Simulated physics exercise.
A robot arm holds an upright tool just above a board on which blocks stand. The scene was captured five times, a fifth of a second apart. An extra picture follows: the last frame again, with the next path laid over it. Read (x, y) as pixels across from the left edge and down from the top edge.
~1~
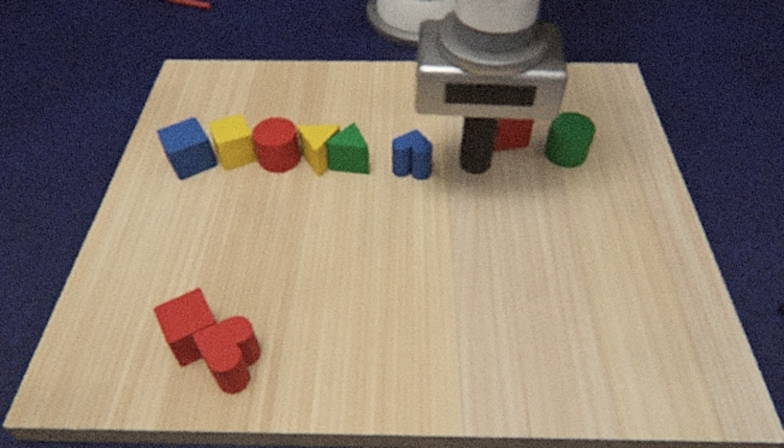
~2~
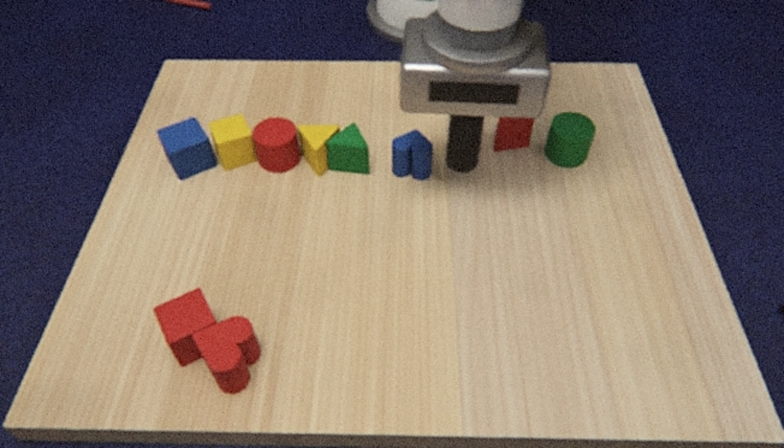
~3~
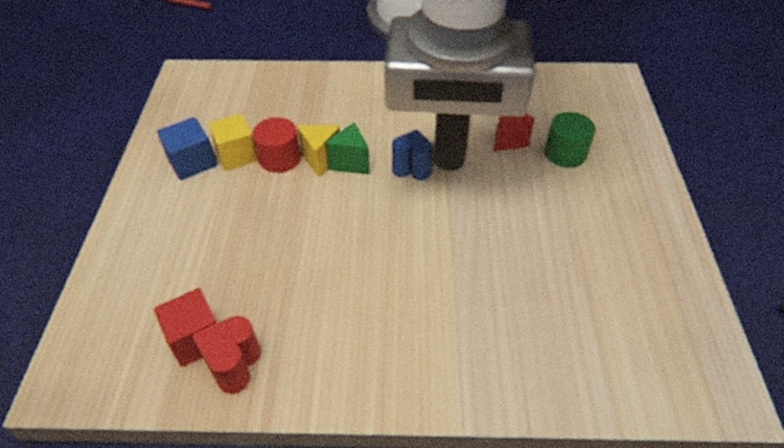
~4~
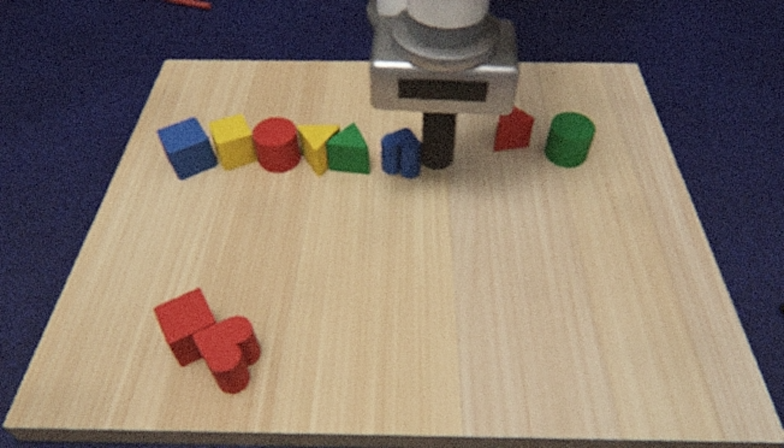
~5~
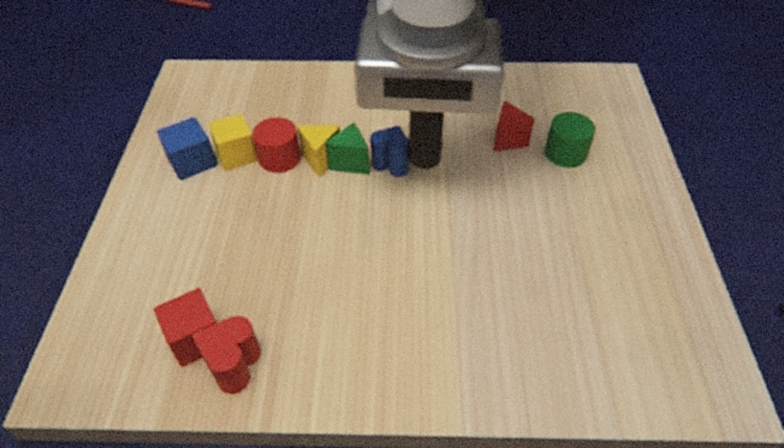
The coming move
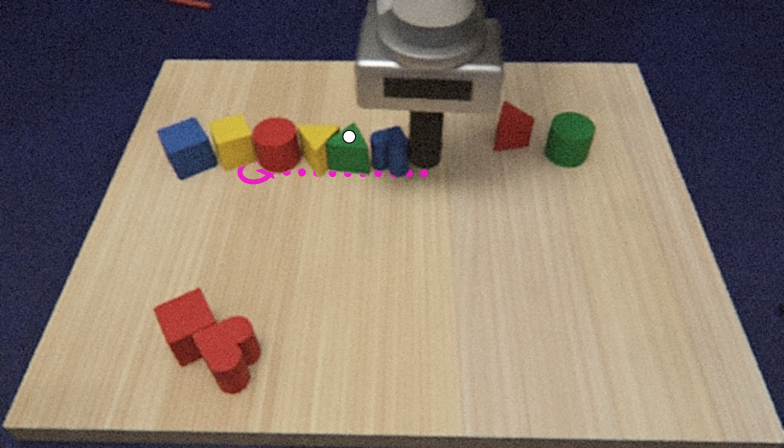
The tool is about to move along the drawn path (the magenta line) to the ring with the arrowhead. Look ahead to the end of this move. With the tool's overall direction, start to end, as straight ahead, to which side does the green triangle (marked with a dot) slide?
It shifts leftward.
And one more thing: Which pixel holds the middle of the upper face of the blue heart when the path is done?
My best guess is (355, 124).
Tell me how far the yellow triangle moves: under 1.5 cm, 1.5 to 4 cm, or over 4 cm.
It's set to move 1.5-4 cm.
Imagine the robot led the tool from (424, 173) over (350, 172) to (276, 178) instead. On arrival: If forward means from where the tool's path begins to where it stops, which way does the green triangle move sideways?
Gets pushed left.
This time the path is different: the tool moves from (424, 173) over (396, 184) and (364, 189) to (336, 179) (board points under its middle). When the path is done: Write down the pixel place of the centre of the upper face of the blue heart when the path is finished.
At the end it should sit near (367, 137).
The drawn path runs in a line from (424, 173) to (256, 171); the dot is on the green triangle.
What follows on the original path. One third of the way, tool (367, 159); yellow triangle (313, 132); green triangle (332, 143); blue heart (360, 125), turned 90° clockwise.
Two thirds of the way, tool (308, 159); red circular block (270, 127); yellow triangle (309, 122), turned 35° clockwise; green triangle (276, 151), turned 15° clockwise; blue heart (355, 124), turned 110° clockwise.
At the end, tool (252, 157); red circular block (262, 118); yellow triangle (307, 122), turned 45° clockwise; green triangle (224, 158), turned 25° anticlockwise; blue heart (355, 124), turned 110° clockwise.
